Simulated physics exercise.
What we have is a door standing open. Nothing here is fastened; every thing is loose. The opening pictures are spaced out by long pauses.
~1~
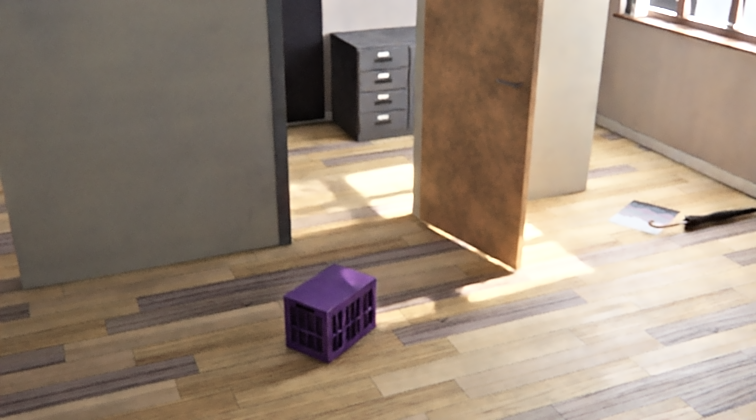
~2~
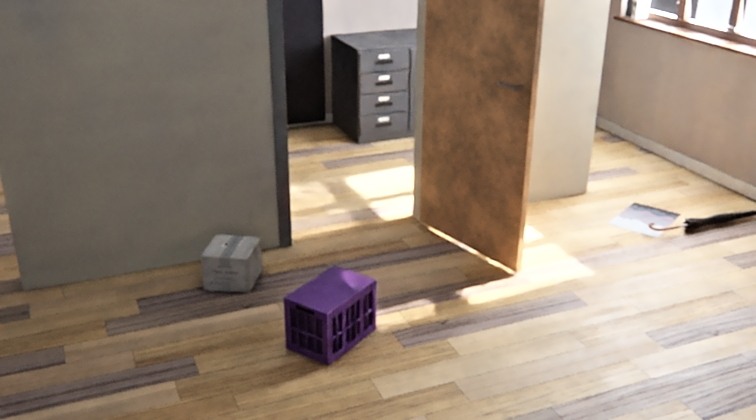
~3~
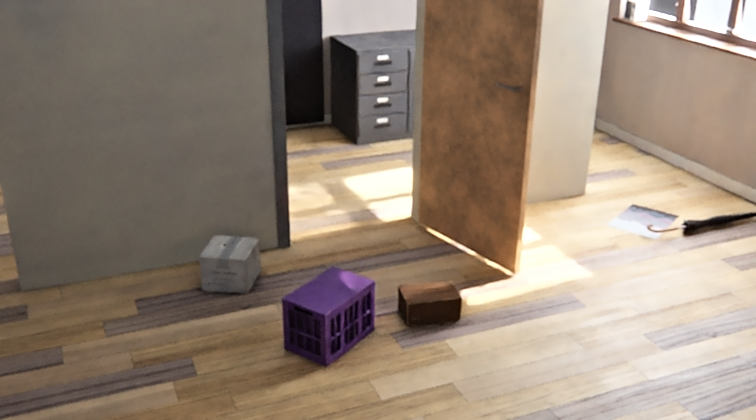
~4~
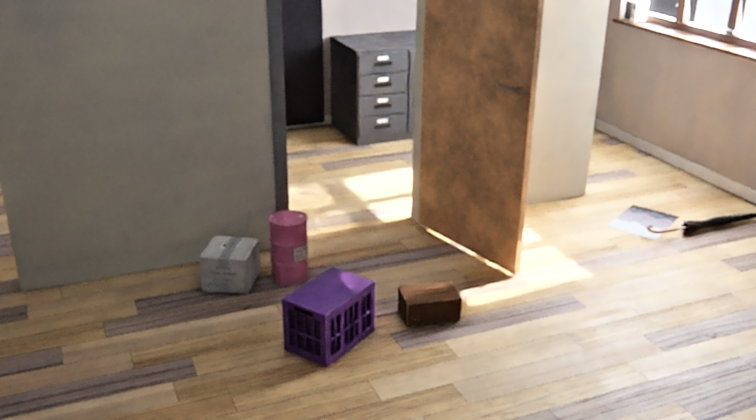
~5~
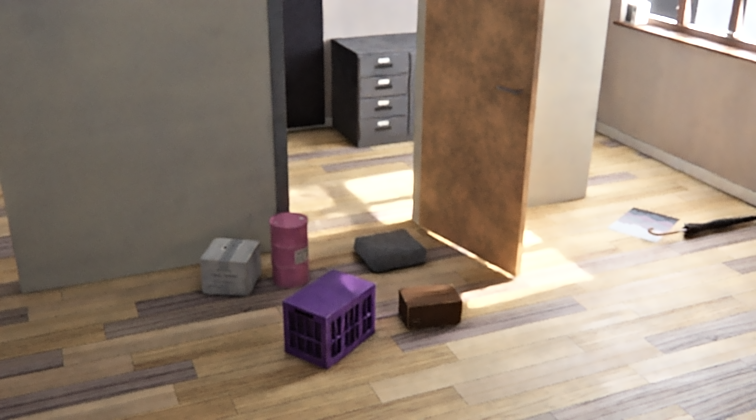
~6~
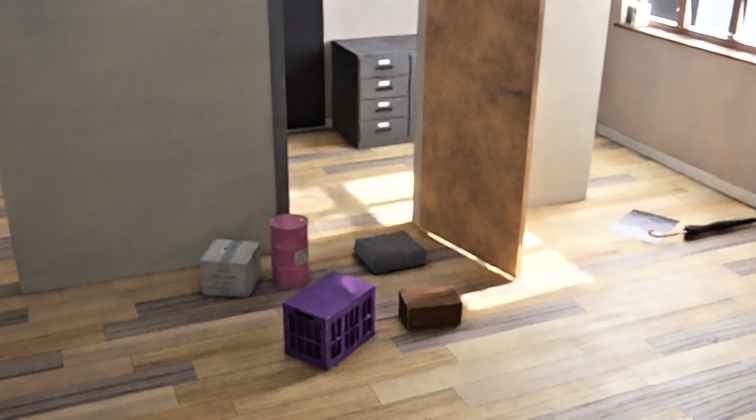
To begin with, a purple crate sits alone on the wooden floor before a wide-open door. A white parcel appears to its left, then a brown parcel to its right, a pink canister behind it, and a grey cushion near the doorway, while the door stays still.
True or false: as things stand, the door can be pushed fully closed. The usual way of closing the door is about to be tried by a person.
True.
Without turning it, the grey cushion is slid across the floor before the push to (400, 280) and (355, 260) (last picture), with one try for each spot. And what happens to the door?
Try 1: Door stays partly open. Try 2: Door ends up flush.
Then, 1.60 s later than the last frame, open by 57°; grey cushion moved a little near (370, 249).
Then, 2.50 s later than the last frame, open by 29°; grey cushion moved about its own width near (332, 240).
When it is over, open by 0°; moved from the start, grey cushion; the other 4 as before. End places, in pixels of the last picture, grey cushion near (312, 225).
